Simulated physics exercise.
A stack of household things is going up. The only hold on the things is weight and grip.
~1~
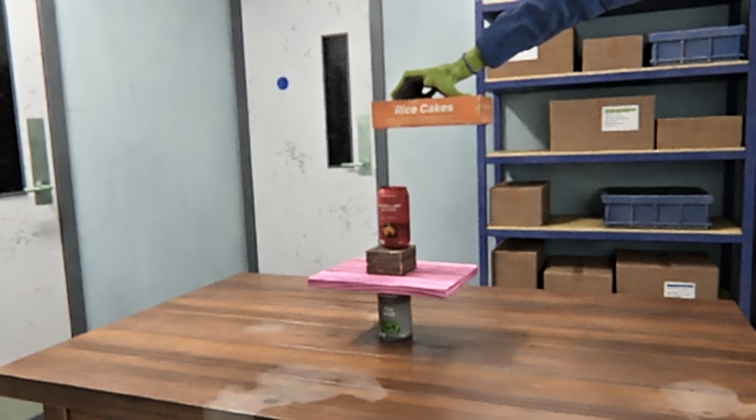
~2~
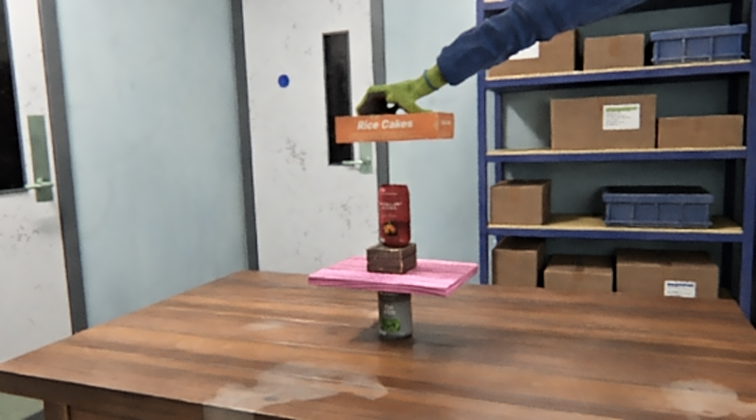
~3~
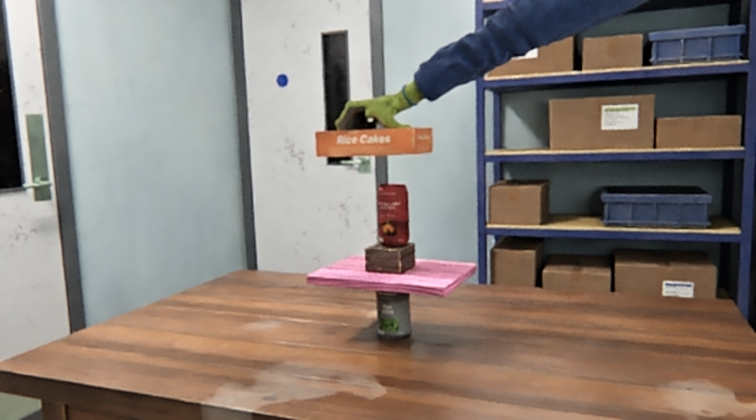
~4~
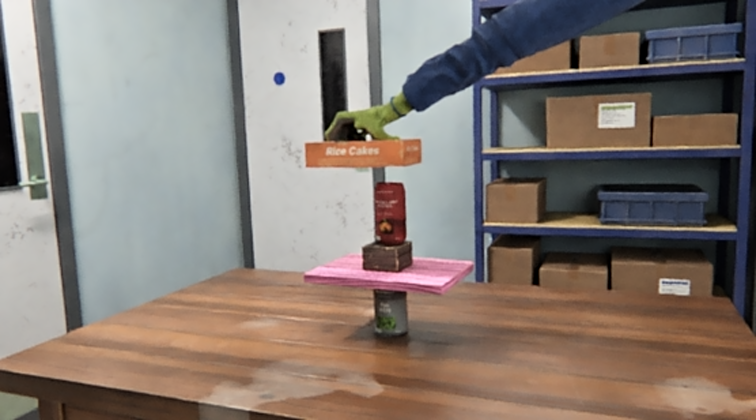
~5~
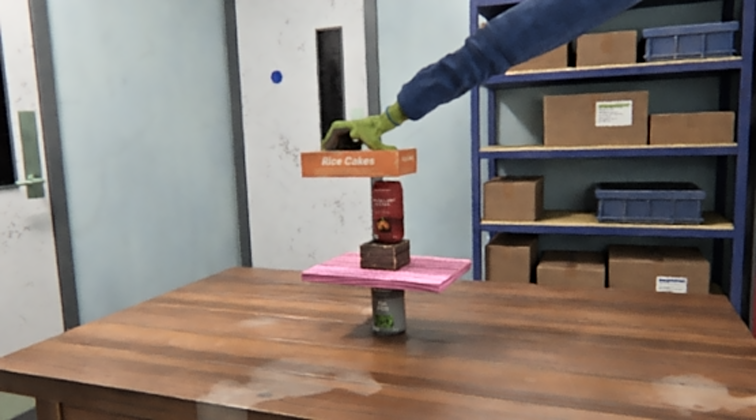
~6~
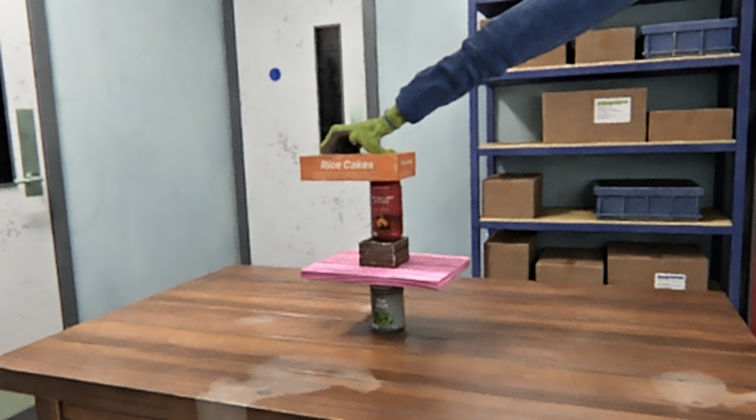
Orange rice cakes packet moving left and down in a green-gloved hand, then being set on the red can atop a stack.
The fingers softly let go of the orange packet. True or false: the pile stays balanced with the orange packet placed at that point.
False.
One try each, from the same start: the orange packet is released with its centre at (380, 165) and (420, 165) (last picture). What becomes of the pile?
On the first go it remains standing, and on the second it collapses.
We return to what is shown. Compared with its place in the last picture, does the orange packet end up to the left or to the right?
It shifts to the viewer's left.
Then, 0.50 s past the last view, orange packet now fallen.
Then, 0.70 s past the last view, things are still on the move.
Finally, fallen, orange packet; the other 4 still in place. Final places as the last picture's camera would see them, orange packet near (291, 278). The pile comes apart.
